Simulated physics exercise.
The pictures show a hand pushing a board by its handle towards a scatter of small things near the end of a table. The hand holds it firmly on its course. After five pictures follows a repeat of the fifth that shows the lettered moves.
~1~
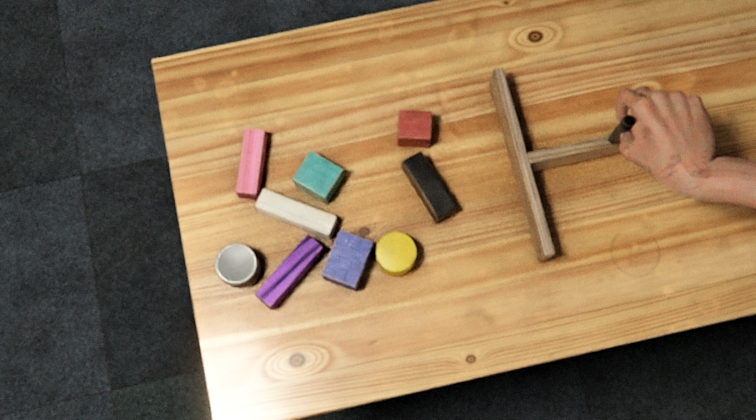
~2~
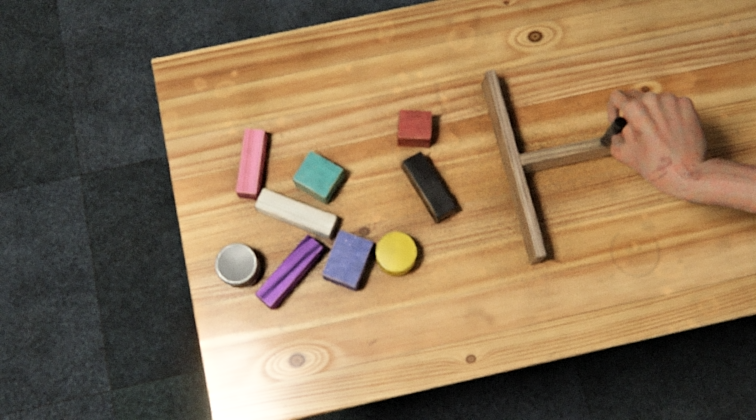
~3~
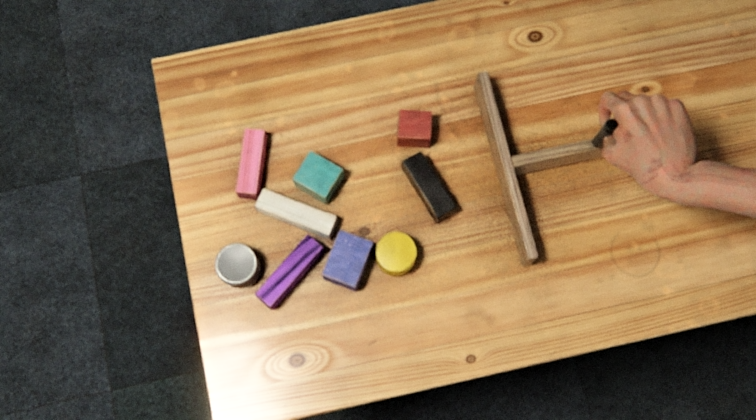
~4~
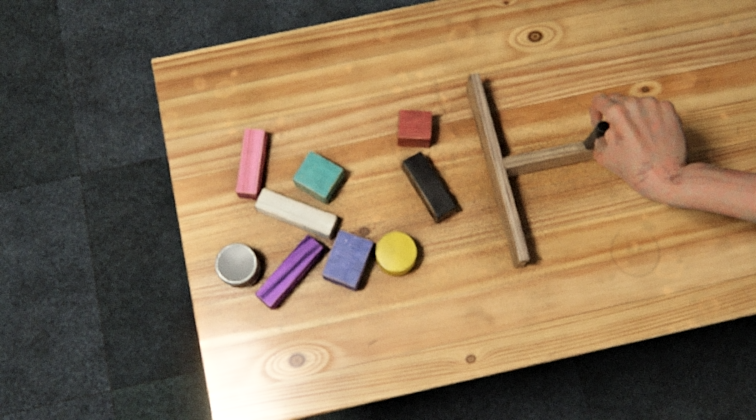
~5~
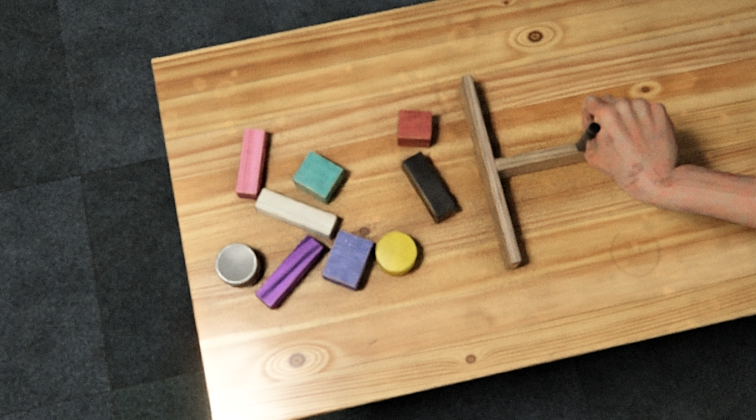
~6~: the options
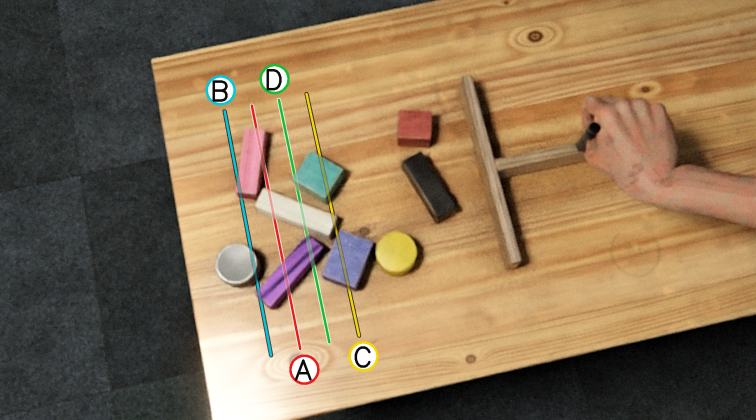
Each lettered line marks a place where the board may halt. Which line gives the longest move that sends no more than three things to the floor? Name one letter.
It can go as far as B.
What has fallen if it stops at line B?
It is the grey tin.
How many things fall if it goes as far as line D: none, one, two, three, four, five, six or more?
The count is none.
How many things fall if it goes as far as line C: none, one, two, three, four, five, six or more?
The count is none.
On the marked copy, A at (275, 223); B at (247, 229); C at (332, 210); D at (303, 217).
Taking B. A third of the way, board (403, 185); yellow tin (392, 255); red block (368, 140).
Two thirds of the way, board (314, 204); white stick (247, 218); pink stick (239, 159).
When it is over, board (246, 219); grey tin over the edge; white stick (181, 238); one fallen.
As for the rest, A is within the limit but short; C is within the limit but short; D is within the limit but short.
